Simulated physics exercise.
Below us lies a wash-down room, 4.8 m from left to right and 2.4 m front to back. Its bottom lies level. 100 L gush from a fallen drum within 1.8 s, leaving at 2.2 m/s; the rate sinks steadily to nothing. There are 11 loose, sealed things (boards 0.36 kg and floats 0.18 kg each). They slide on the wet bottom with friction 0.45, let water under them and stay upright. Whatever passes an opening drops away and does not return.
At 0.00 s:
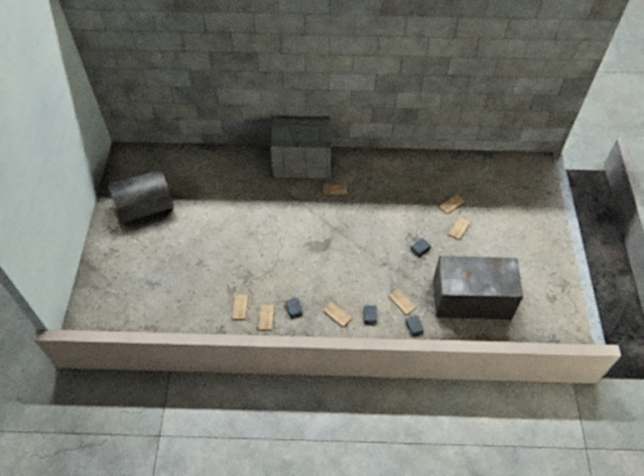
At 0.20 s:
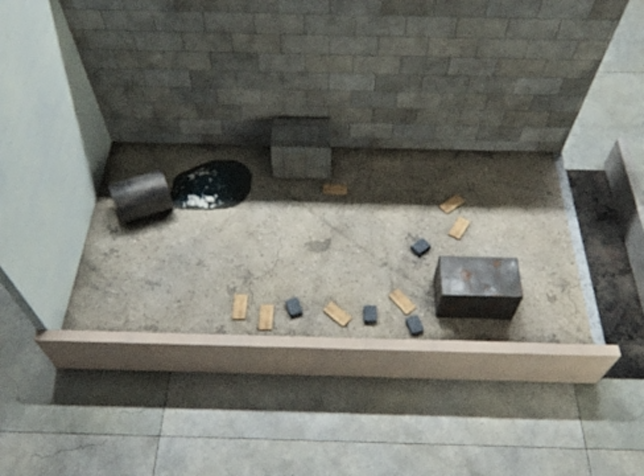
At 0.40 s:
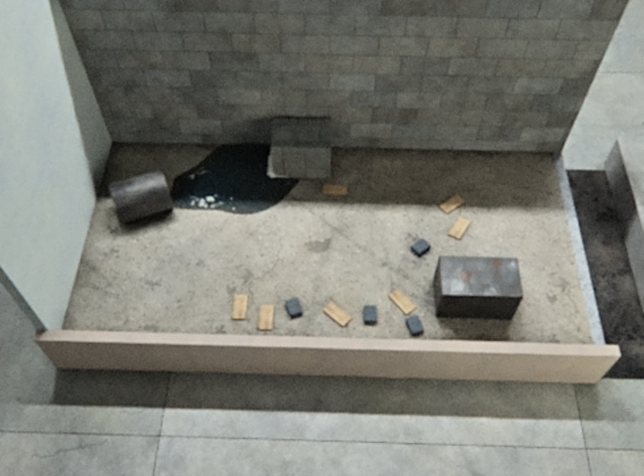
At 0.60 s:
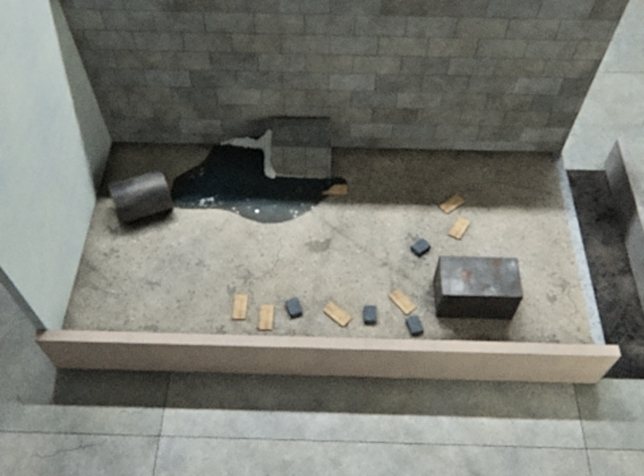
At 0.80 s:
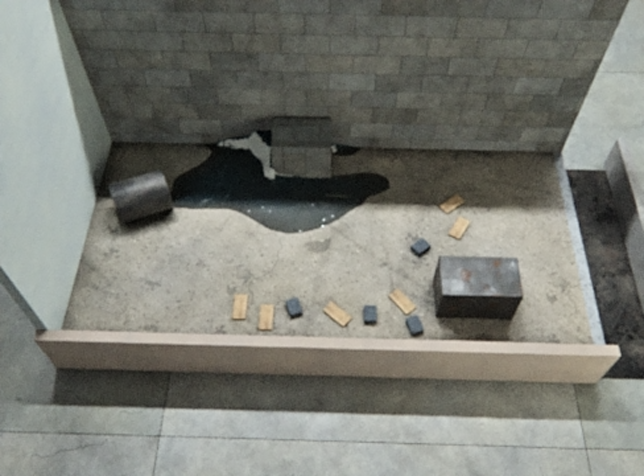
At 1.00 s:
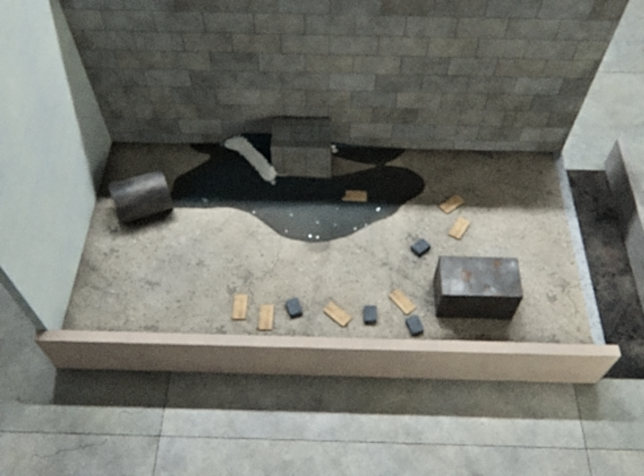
Wash-down room with dark water spreading from beside a cylinder, around a grey block, and shifting one small board slightly right.
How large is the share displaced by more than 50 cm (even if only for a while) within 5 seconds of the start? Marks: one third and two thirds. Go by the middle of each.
Share: From one to two thirds.
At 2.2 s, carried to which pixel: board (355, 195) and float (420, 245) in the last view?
Near (494, 234) and (451, 271).
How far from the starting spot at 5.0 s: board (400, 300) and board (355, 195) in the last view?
In that order: 20 cm, washed out.
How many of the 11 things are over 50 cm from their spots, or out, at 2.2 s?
By then 3.
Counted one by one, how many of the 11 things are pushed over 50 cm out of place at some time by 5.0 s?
5 of them.
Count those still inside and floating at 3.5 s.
At that moment 4.
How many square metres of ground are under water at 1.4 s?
Some 3.0 m2.
After 1.4 s 1 of 11 are over 50 cm from their spots; 1 afloat.
After 2.2 s 3 of 11 are over 50 cm from their spots; 4 afloat.
After 3.5 s 4 of 11 are over 50 cm from their spots; 4 afloat.
After 5.0 s 5 of 11 are over 50 cm from their spots, and 5 have been at some point; 3 afloat.
